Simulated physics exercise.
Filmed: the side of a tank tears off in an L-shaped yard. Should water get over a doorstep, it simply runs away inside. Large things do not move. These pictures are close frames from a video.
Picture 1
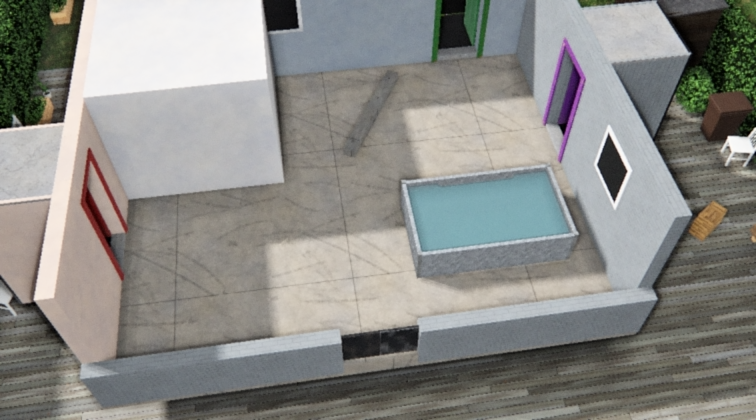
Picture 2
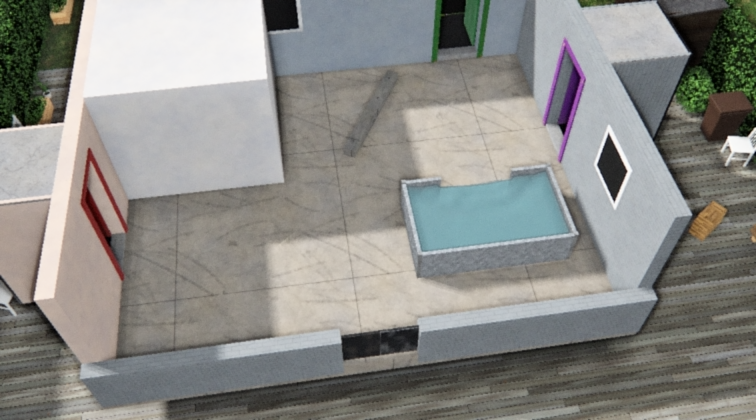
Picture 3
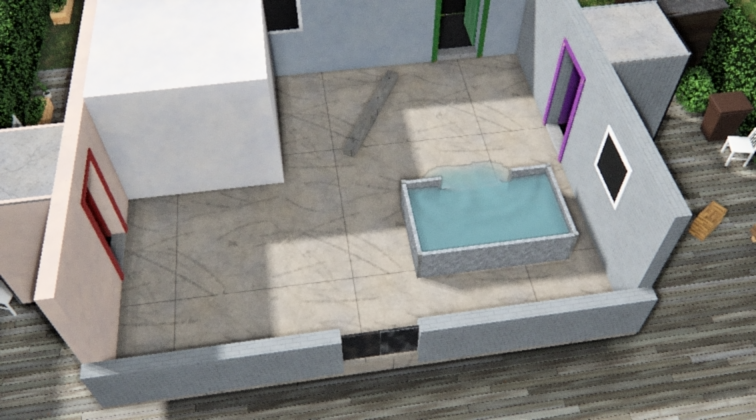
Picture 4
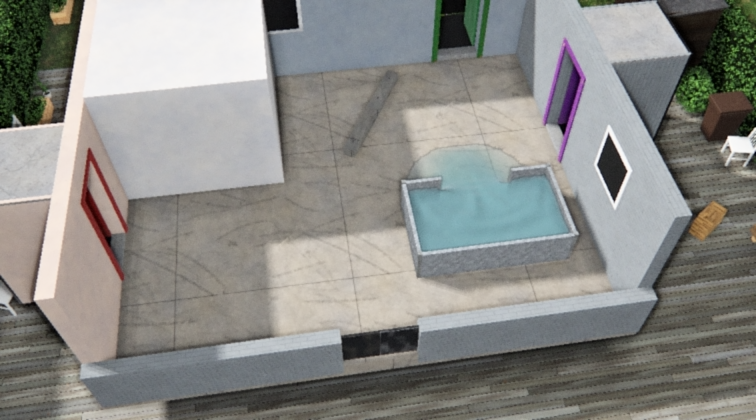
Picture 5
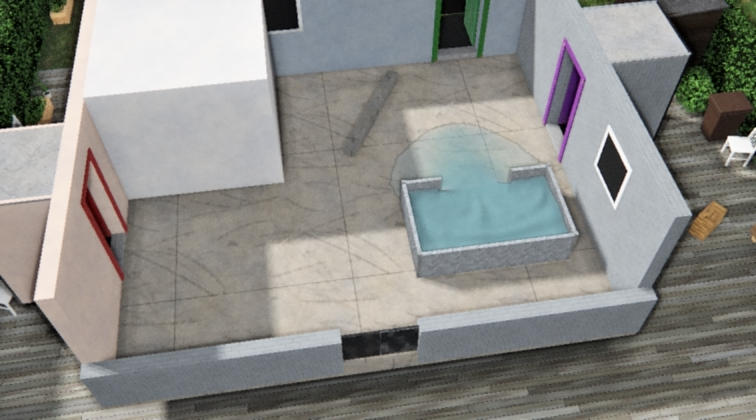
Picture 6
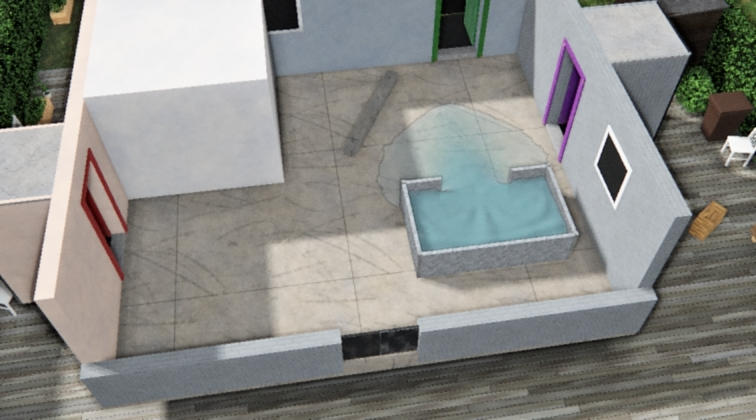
A walled yard with a pale concrete floor is seen from high above, with a large white block at the upper left and a still camera. A stone-sided tank of blue water stands right of centre, among a red-framed opening on the left, a green one at the back and a purple one on the right. Part of the tank's far side opens, and water pours out, spreading backward across the floor in a widening, rounded sheet.
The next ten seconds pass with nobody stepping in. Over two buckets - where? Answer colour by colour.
Red door under or at two; green door over two; purple door over two.
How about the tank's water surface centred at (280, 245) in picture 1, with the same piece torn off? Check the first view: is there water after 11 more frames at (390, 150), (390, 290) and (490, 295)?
Soaked, bone-dry, bone-dry.
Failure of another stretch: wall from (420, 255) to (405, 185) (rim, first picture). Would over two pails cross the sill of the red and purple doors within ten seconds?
Well, the red door crosses the threshold, and the purple door comes up short.
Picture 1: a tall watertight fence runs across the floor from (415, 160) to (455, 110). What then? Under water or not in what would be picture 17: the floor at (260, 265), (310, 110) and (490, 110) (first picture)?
Lab note - point 1: Parched; point 2: Parched; point 3: Inundated.
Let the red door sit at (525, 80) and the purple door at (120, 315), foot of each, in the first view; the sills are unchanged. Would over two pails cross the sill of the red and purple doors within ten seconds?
I reckon the red door admits more while the purple door admits less.
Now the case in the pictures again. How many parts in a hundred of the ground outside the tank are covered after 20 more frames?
It should be close to 35 %.
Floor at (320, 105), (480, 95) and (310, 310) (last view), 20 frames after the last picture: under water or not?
Point by point: Inundated, inundated, not yet wet.
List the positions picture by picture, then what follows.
In the first frame, still water in the open tank at (487, 210).
In the second frame, water pours out on the open tank's far side and has run to a hidden place.
In the third frame, water pours out on the open tank's far side and has run to (430, 175).
In the fourth frame, water pours out on the open tank's far side and has run to (442, 150).
In the fifth frame, the front is at (468, 127), out from the gap on the open tank's far side.
In the sixth frame, water pours out on the open tank's far side and has run to (447, 106).
A moment on, water covers 25 % of the floor; the red door not reached, the green door under two buckets in, the purple door wet at the sill, nothing in.
Next, water covers 30 % of the floor; the red door not reached, the green door over two buckets in, the purple door under two buckets in.
Then, water covers 35 % of the floor; the red door not reached, the green door far over two buckets in, the purple door under two buckets in.
Later, water covers 50 % of the floor; the red door not reached, the green door far over two buckets in, the purple door over two buckets in.
In the end, water covers 75 % of the floor; the red door not reached, the green door far over two buckets in, the purple door far over two buckets in.
